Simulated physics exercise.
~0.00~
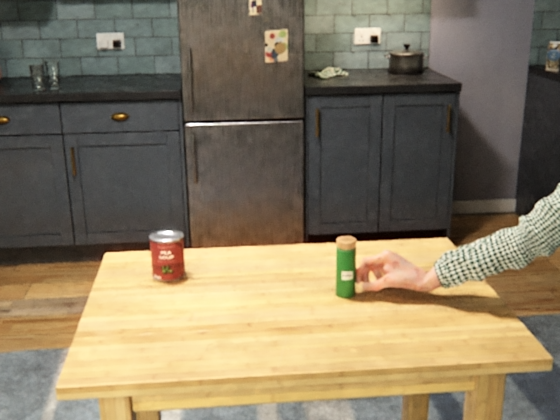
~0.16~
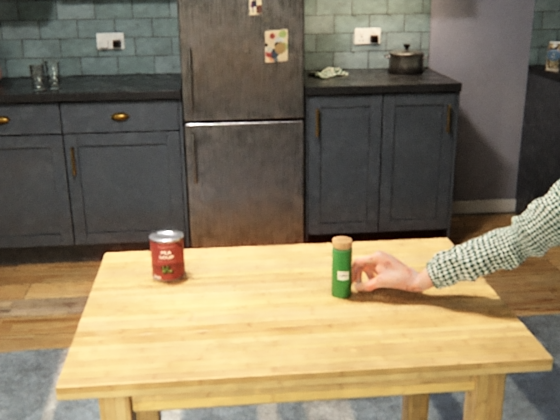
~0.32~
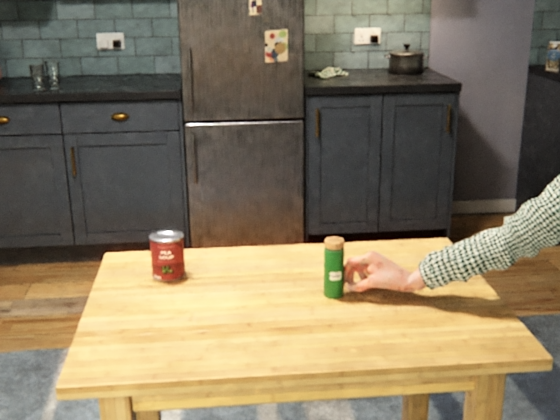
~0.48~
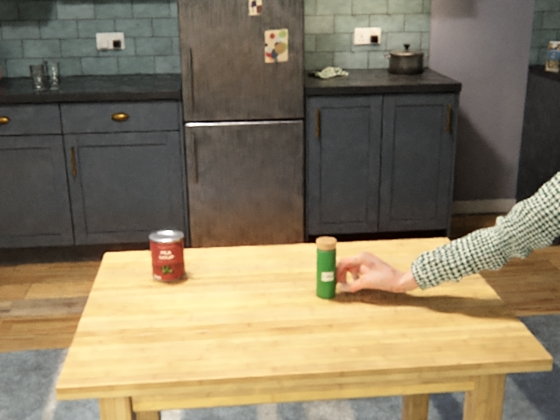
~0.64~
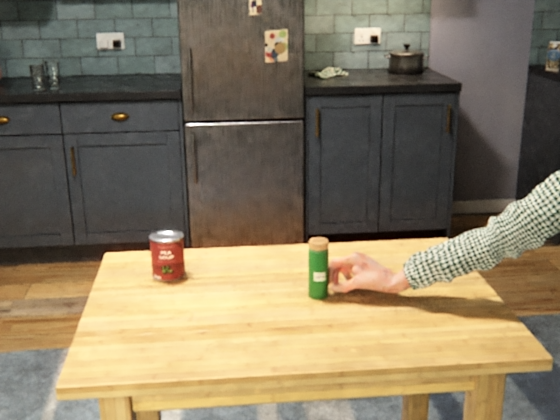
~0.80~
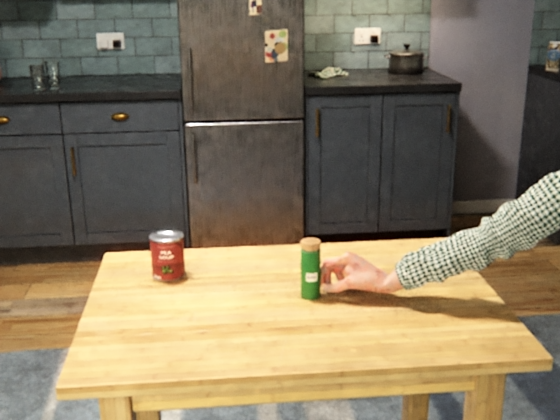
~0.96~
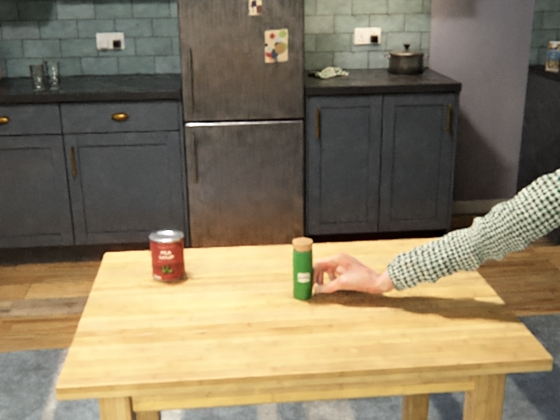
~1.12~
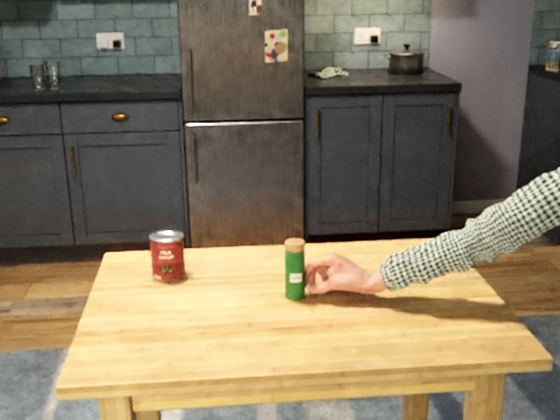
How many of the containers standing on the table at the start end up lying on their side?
None of them do. The green shaker and the red tin are both still upright at the end.
